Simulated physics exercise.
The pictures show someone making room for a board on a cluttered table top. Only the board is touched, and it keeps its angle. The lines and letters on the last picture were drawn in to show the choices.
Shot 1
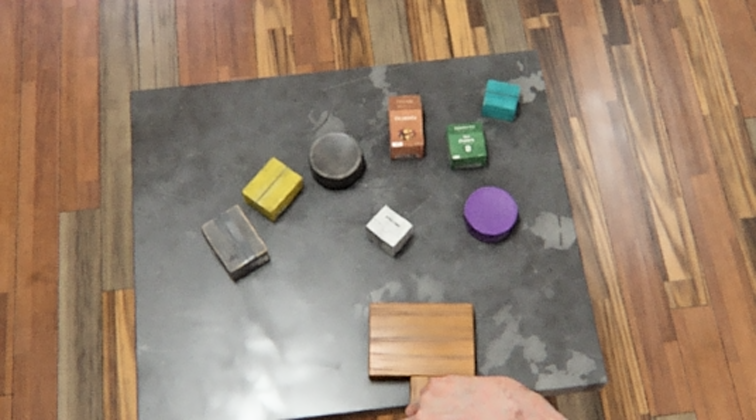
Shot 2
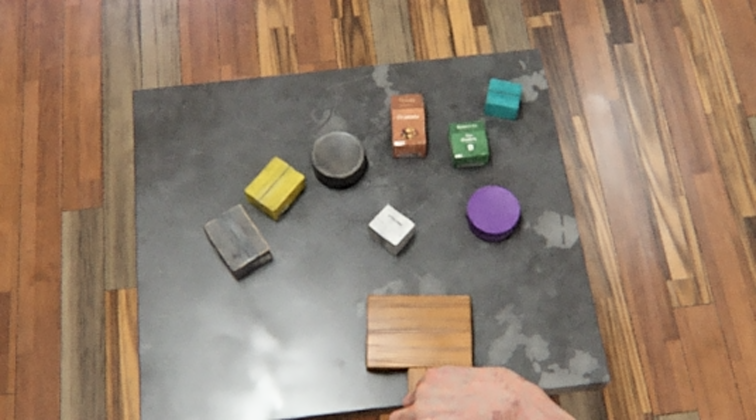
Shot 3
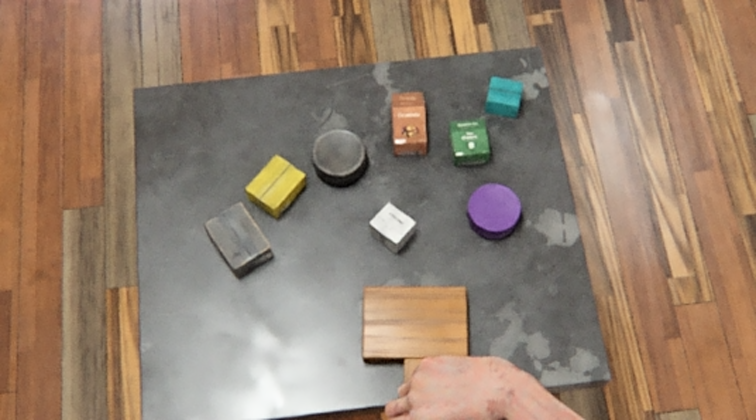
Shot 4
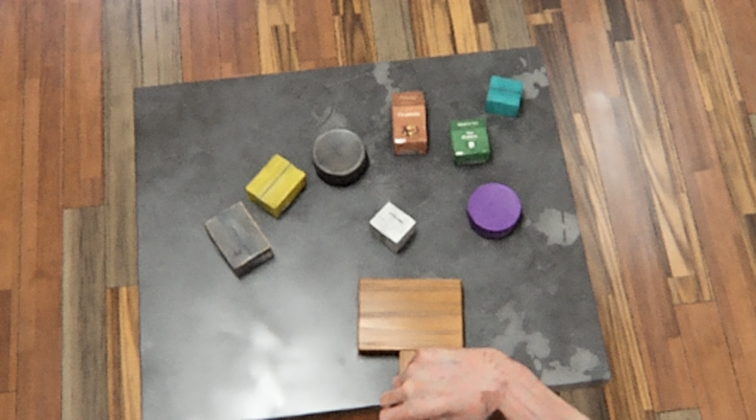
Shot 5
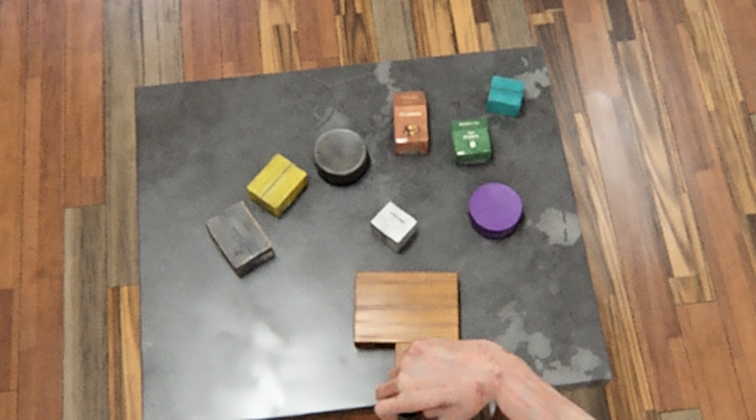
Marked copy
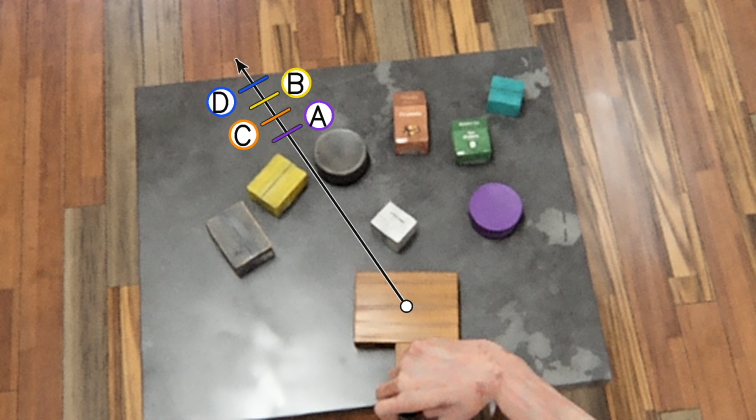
A hand at the bottom edge grips the handle of a wooden board on a dark, worn square table top, seen from above over a striped wood floor. Around it sit grey and yellow boxes and a black tub to the left, a white box mid-table, and orange, green, teal and purple items to the right. The hand slides the board slowly up and slightly left, while everything else stays put.
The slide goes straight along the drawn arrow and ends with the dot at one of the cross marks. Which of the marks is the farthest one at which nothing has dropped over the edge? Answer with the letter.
C is the last safe stop.
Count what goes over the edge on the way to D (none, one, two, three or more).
One.
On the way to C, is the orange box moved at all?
Yes.
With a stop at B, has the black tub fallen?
Yes.
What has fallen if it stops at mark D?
The black tub.
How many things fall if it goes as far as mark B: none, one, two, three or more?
By then, one.
On the copy, A at (287, 134); B at (265, 100); C at (275, 117); D at (253, 84); the arrow from (406, 306) to (237, 60); the white dot at (406, 306).
On C. First, board (357, 238); white packet (387, 187); turquoise box (505, 97).
Then, board (310, 170); orange box (418, 104); black tub (326, 114).
Finally, board (276, 121); black tub (320, 68); orange box (418, 104); nothing has fallen.
By contrast, A is safe but short; B drops the black tub; D drops the black tub.
